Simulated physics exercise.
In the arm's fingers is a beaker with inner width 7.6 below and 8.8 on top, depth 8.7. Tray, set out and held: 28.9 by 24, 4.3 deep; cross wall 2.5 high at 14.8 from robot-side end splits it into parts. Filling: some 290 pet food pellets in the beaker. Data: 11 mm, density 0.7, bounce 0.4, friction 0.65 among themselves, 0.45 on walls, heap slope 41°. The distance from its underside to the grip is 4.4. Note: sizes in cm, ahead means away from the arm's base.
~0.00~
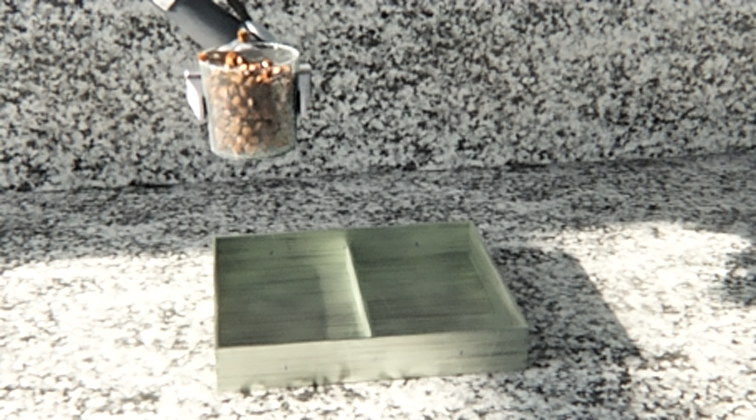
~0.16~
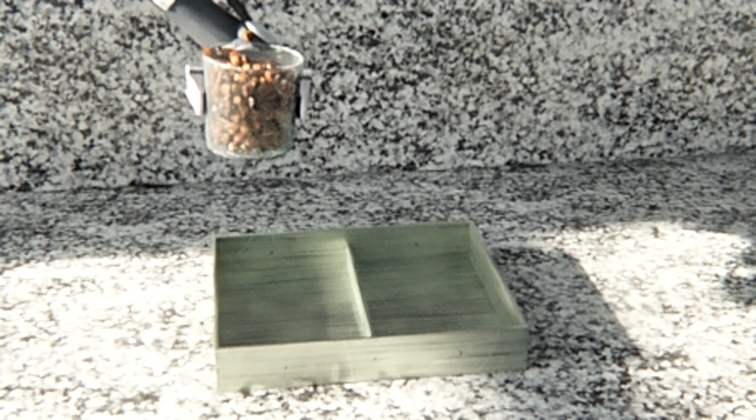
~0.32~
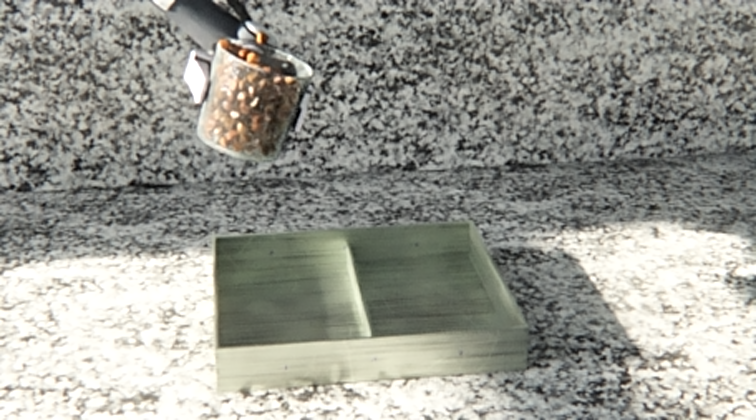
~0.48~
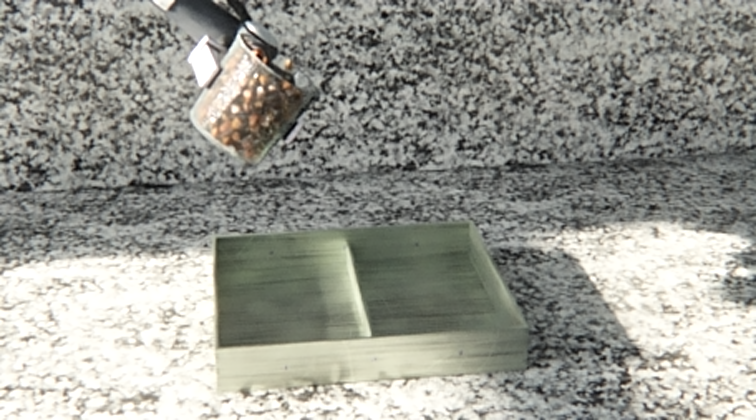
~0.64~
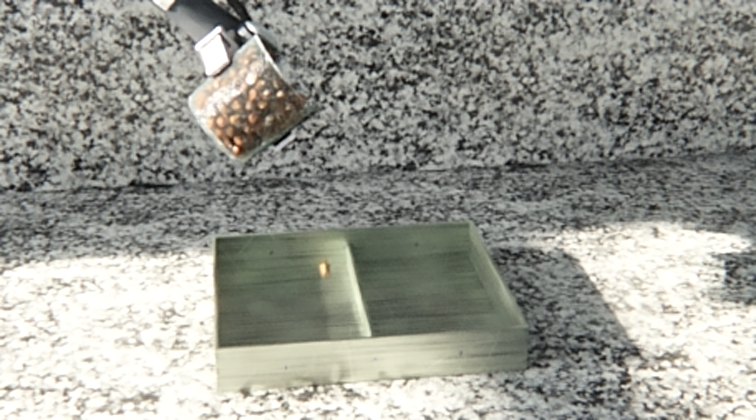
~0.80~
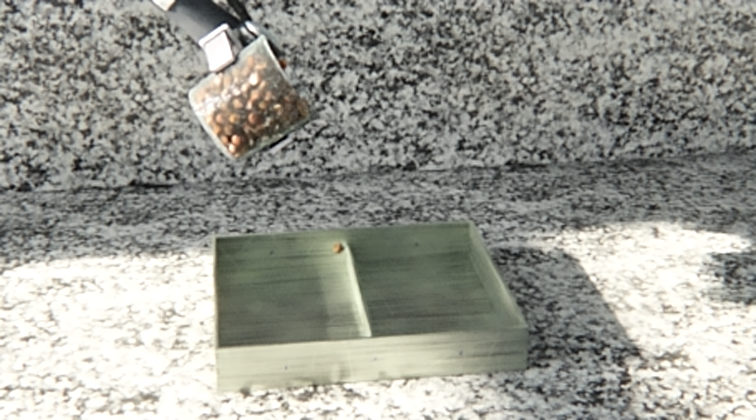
A dark robotic arm reaching in from the upper left holds a clear beaker of brown pellets above a black-and-white speckled stone surface, seen from slightly above by a still camera. Below sits a pale green rectangular tray, split by a cross wall into left and right parts. The arm gradually tilts the beaker to the right, and one pellet lands in the tray's left part and shifts toward its back.
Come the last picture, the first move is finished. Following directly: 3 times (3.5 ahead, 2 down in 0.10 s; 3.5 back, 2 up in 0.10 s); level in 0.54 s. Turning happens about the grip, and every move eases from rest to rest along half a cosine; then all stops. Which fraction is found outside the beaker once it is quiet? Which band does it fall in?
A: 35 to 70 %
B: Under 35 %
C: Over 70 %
Option B: Under 35 %.
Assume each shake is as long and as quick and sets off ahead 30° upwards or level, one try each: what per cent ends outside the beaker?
I'd say close to 60 percent for the first and close to 40 percent for the second.
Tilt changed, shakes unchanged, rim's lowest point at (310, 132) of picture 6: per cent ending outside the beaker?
45 percent or so.
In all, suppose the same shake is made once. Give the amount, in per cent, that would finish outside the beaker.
10 per cent or so.
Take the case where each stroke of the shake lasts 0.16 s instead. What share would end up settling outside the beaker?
Estimate: Near 5 per cent.
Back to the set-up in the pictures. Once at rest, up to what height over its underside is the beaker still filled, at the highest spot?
Height at rest: Approx. 9.0 cm.
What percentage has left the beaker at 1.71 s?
Around 20 percent at that moment.
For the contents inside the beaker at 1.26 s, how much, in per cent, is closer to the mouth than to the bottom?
About 40 percent.
After 1.26 s, tilted 58° forward, highest piece 26 above the table; 250 in the beaker, 17 in the far-side part, 7 in the robot-side part, 15 in flight or on a rim.
After 1.71 s, tilted 22° forward, highest piece 27 above the table; 235 in the beaker, 39 in the far-side part, 15 in the robot-side part.
After 2.14 s, level, highest piece 29 above the table; 235 in the beaker, 39 in the far-side part, 15 in the robot-side part.
After 3.19 s, level, highest piece 29 above the table; 235 in the beaker, 39 in the far-side part, 15 in the robot-side part.
At rest, 235 in the beaker, 39 in the far-side part, 15 in the robot-side part. That is 19 % outside the beaker.
